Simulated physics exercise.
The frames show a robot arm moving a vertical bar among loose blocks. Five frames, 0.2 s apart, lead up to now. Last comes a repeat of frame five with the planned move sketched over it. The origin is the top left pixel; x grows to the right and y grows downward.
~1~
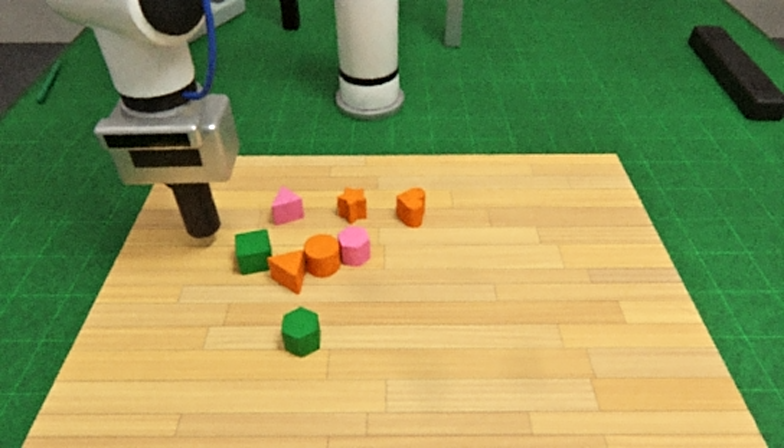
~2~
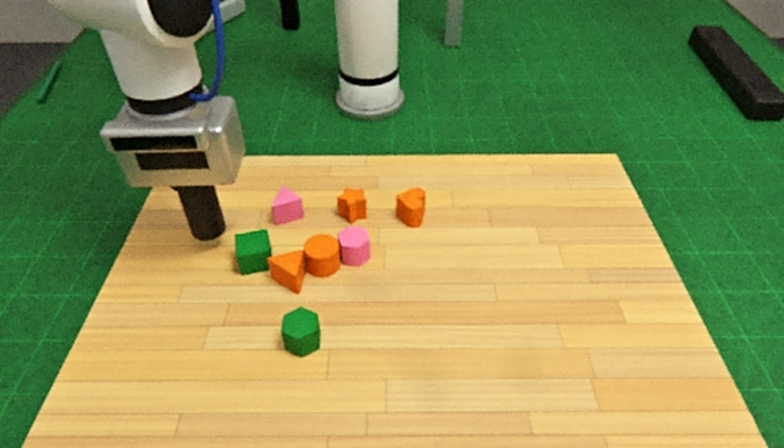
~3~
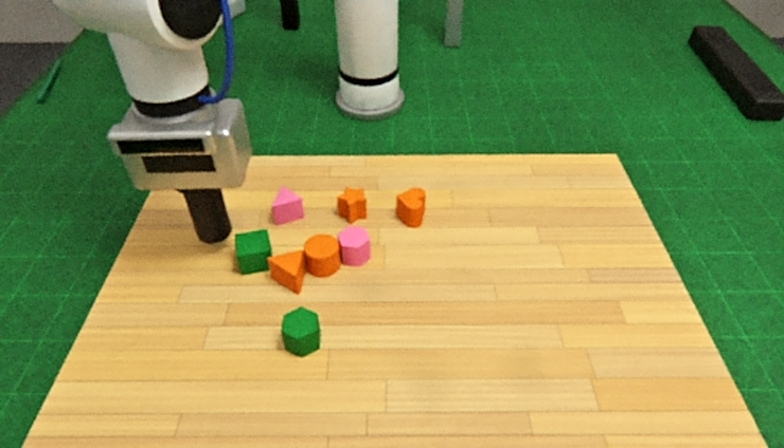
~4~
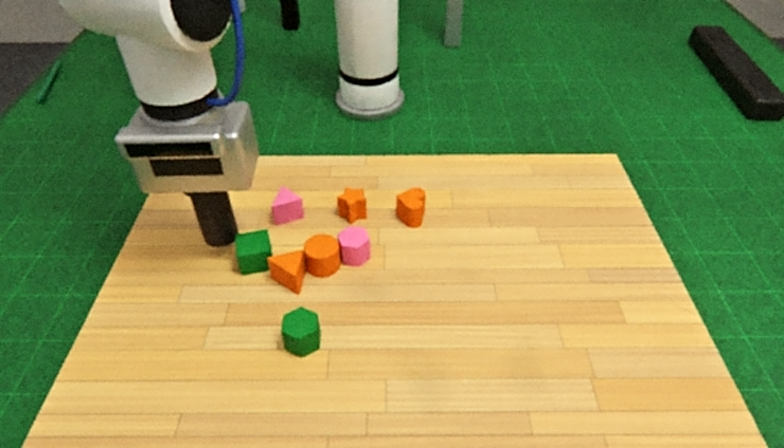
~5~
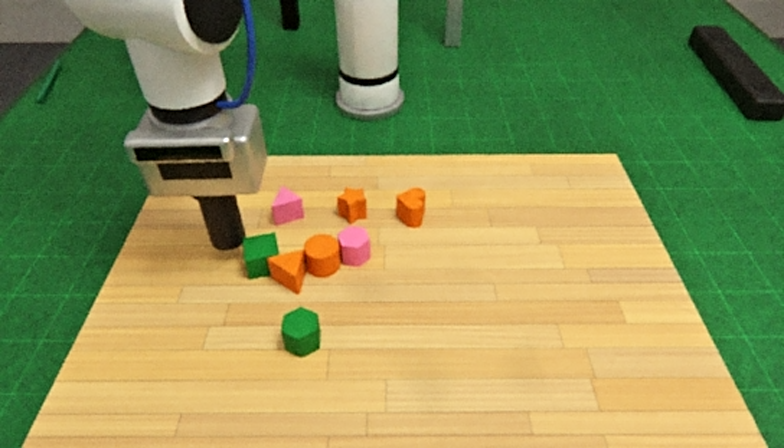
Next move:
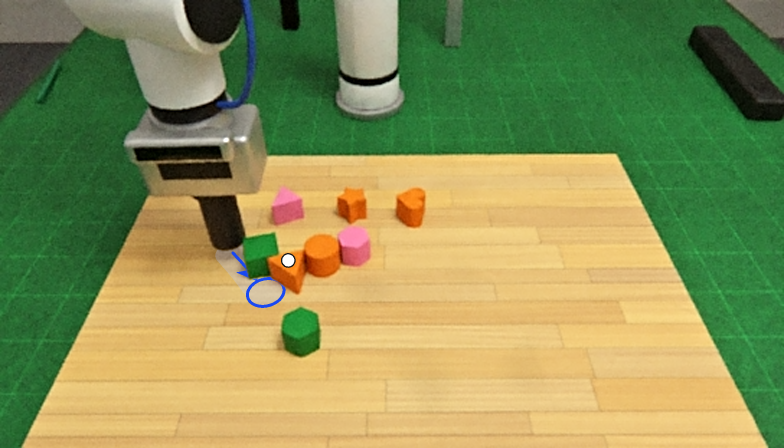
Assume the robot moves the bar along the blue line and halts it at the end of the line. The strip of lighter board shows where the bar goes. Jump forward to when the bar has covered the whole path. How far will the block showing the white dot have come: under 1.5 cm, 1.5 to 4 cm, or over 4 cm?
Its displacement is above 4 cm.
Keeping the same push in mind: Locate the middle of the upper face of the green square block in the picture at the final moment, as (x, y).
It ends at (300, 269).
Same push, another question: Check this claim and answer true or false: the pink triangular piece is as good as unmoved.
That is true.
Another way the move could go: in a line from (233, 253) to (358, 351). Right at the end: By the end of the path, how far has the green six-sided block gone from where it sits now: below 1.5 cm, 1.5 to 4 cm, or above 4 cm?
It goes 1.5 to 4 cm.
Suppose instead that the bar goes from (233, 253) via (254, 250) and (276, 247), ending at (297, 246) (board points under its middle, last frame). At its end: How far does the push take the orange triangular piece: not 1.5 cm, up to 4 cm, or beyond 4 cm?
My answer is that it shifts 1.5 to 4 cm.
The drawn path runs in a line from (233, 253) to (266, 292); the dot is on the orange triangular piece.
What follows on the original path. Halfway along, bar at (246, 258); green square block at (284, 255), turned 35° anticlockwise; orange triangular piece at (303, 270), turned 30° anticlockwise.
At the end, bar at (262, 278); green square block at (300, 269), turned 60° anticlockwise; pink triangular piece not moved; orange triangular piece at (328, 275), turned 55° anticlockwise; orange circular block at (329, 247); pink six-sided block at (358, 233).
